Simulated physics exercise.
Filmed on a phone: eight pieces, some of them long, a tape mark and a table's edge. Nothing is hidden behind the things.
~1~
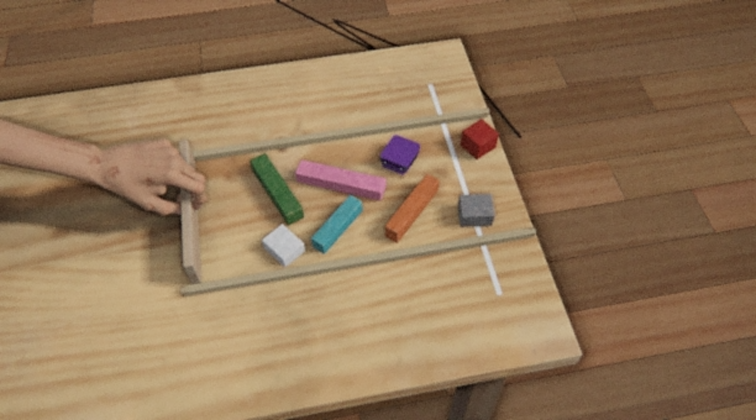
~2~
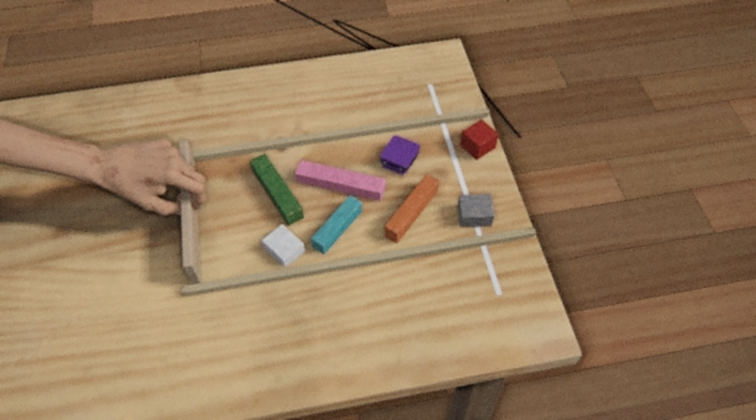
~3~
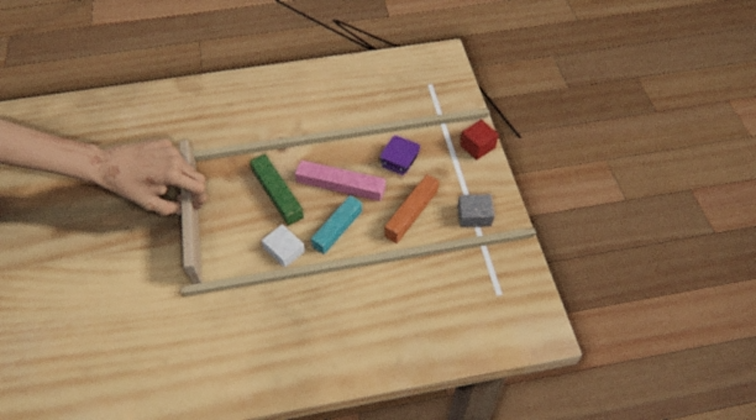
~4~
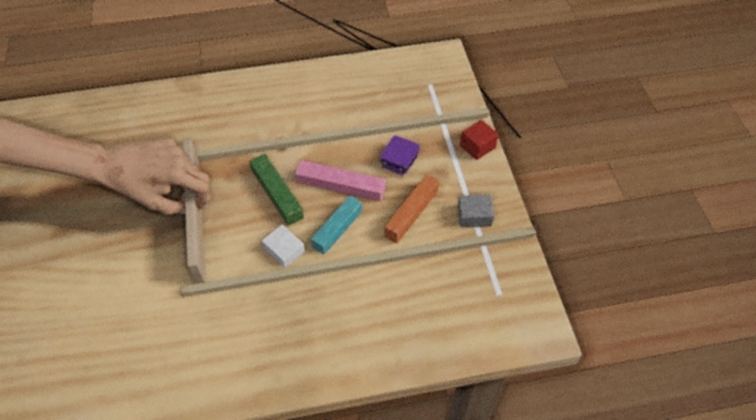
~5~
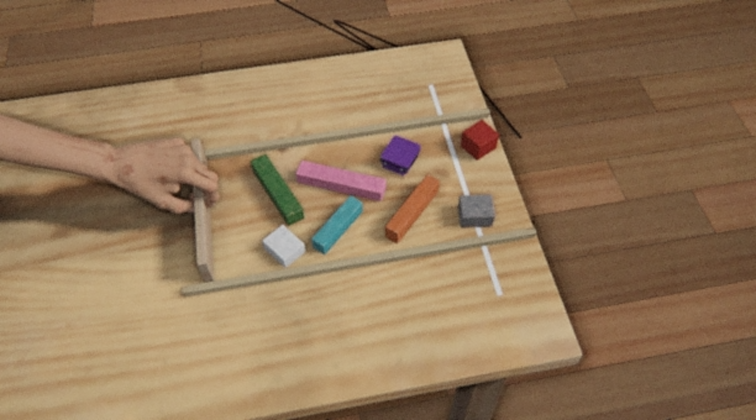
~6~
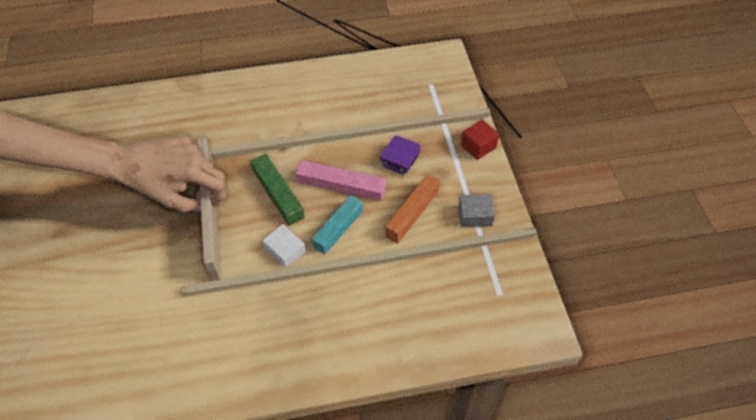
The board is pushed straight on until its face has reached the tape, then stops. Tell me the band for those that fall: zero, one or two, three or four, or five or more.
The number that fall off is three or four.
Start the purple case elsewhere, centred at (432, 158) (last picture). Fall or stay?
From there it falls.
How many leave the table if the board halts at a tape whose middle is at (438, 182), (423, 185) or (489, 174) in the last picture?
Try by try, 2, 0 and 6.
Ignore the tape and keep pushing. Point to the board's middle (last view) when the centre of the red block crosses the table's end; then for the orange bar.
At (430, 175) for the red block; at (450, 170) for the orange bar.
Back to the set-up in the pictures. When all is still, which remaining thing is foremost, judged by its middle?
It is the purple case.
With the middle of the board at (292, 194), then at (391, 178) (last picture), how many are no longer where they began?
4 and 7.
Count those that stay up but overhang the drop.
2 of them.
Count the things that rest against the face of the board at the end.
2 of them.
Soon after, none off yet; red block at rest near (480, 140); grey block at rest near (476, 211); purple case at rest near (401, 156).
After that, none off yet; red block at rest near (480, 140); grey block moving near (481, 212); purple case displaced a little near (411, 150).
And then, none off yet; red block displaced about its own width near (500, 138); grey block displaced about its own width near (520, 212); purple case displaced well along near (465, 132).
In the end, the number that fall off is three or four; gone, orange bar, grey block and red block.
